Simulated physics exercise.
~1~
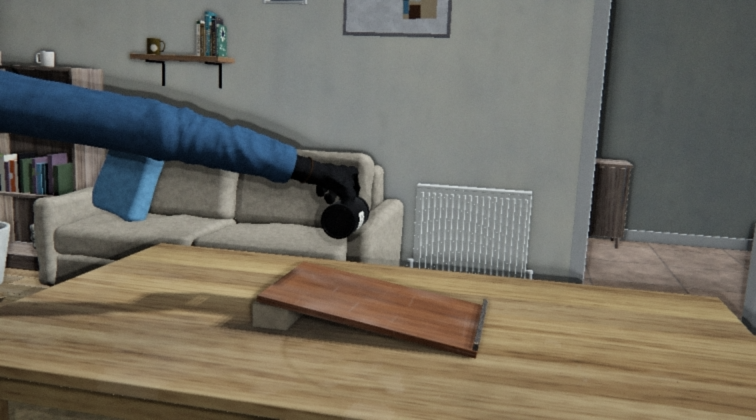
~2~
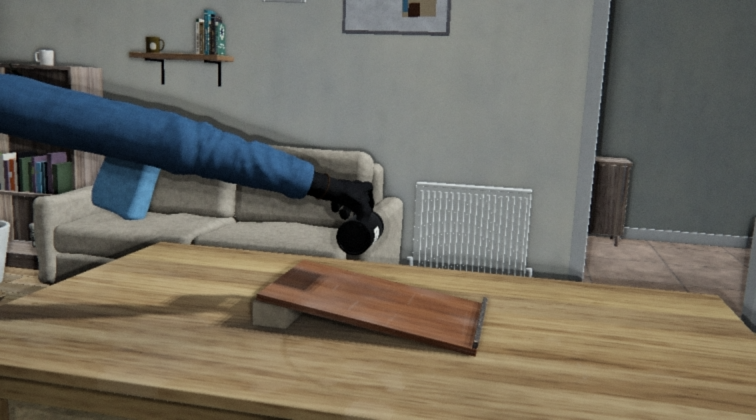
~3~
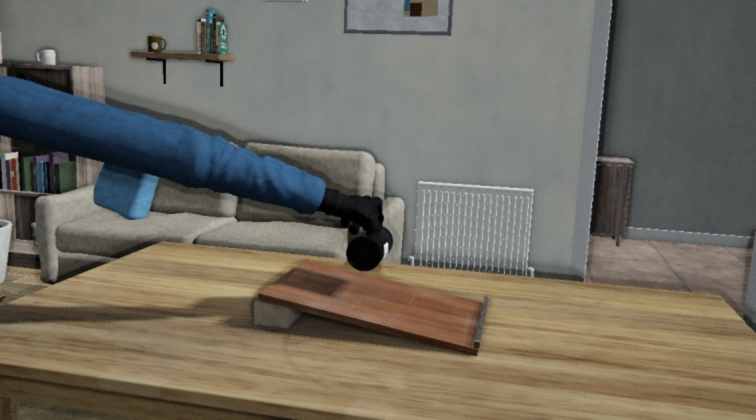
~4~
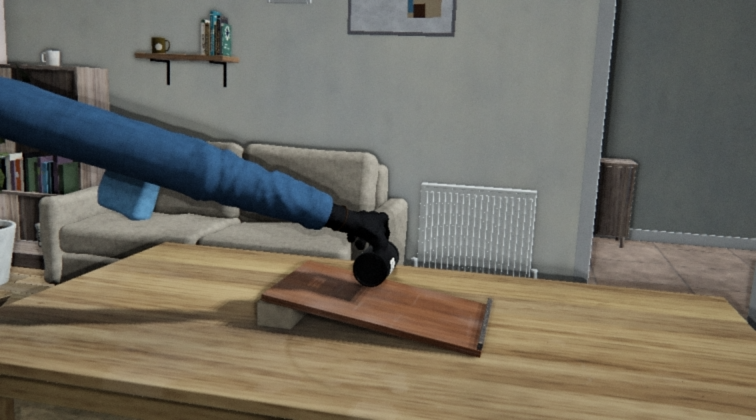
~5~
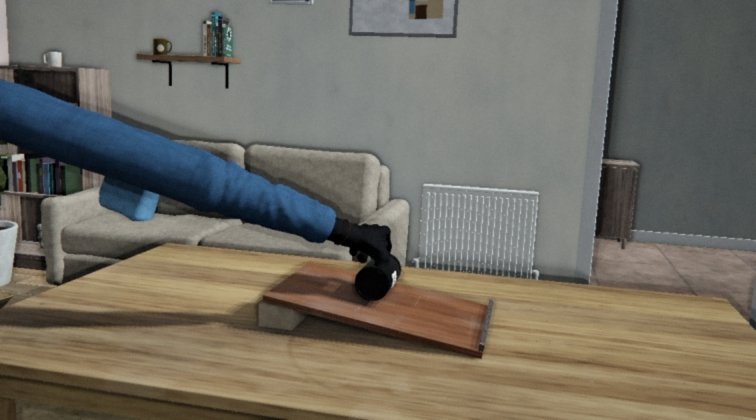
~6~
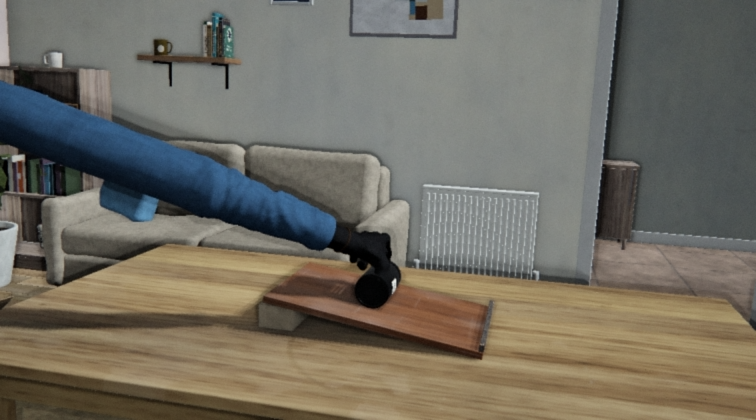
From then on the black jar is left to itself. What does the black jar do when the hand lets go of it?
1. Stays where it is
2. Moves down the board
2, moves down the board.
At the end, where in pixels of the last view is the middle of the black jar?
It finishes at around (474, 307).
Then, 0.50 s after the last picture, black jar rolled about its own width near (409, 291).
Then, 0.80 s after the last picture, black jar rolled well along near (473, 306).
Then, 1.20 s after the last picture, black jar rolled well along near (466, 305).
At rest, moved from the start, black jar. Seen from the same camera at the end, black jar near (473, 306). The black jar runs down the board.
